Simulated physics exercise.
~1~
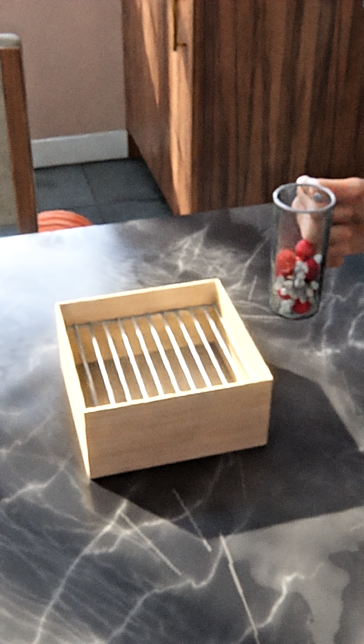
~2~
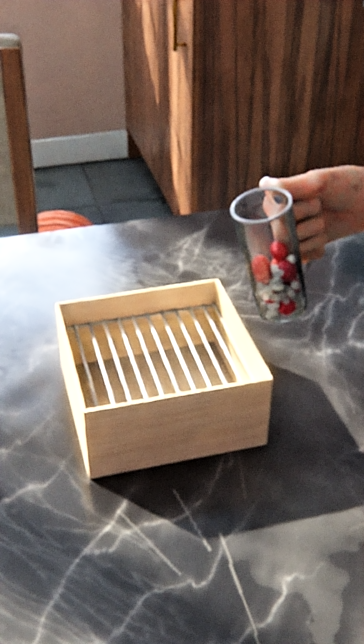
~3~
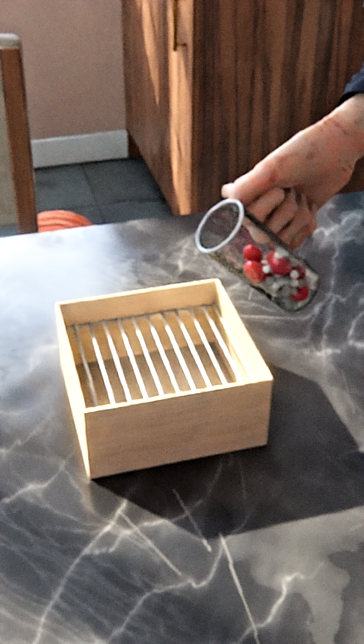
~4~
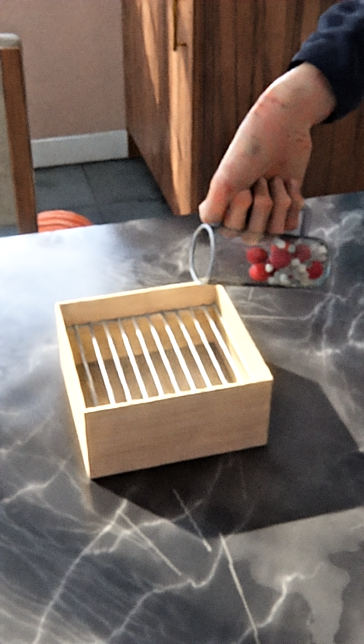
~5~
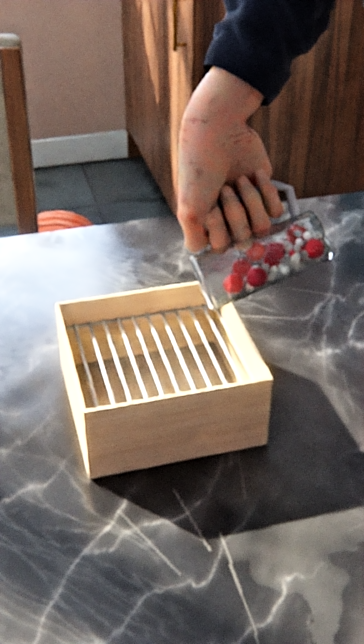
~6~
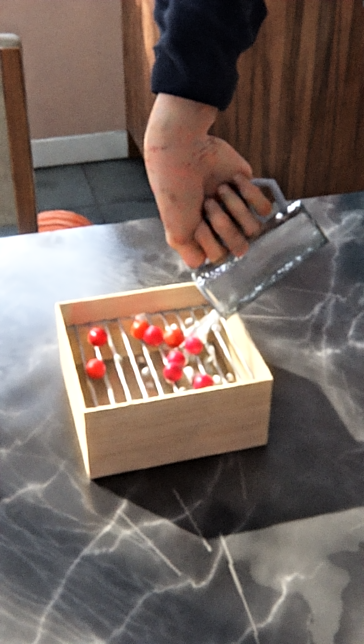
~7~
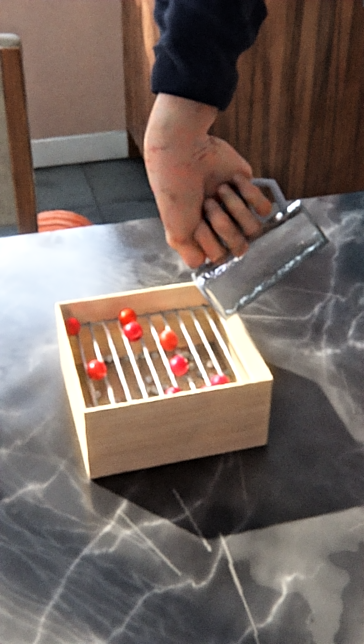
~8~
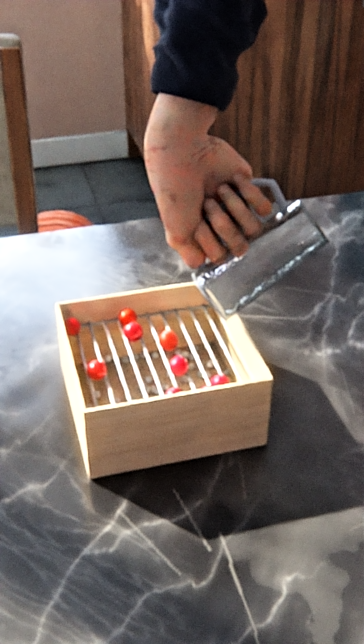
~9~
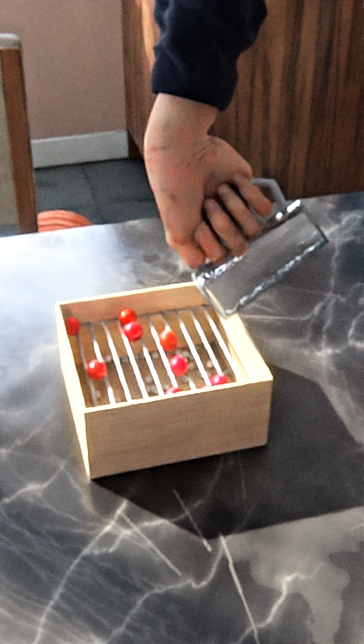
The clip shows a hand tipping a clear cup of red and white pieces over a wooden box with a wire rack on a dark marbled table. The pieces spill out, the red ones resting on the wires while the white ones fall between them, and the hand holds the emptied cup still.
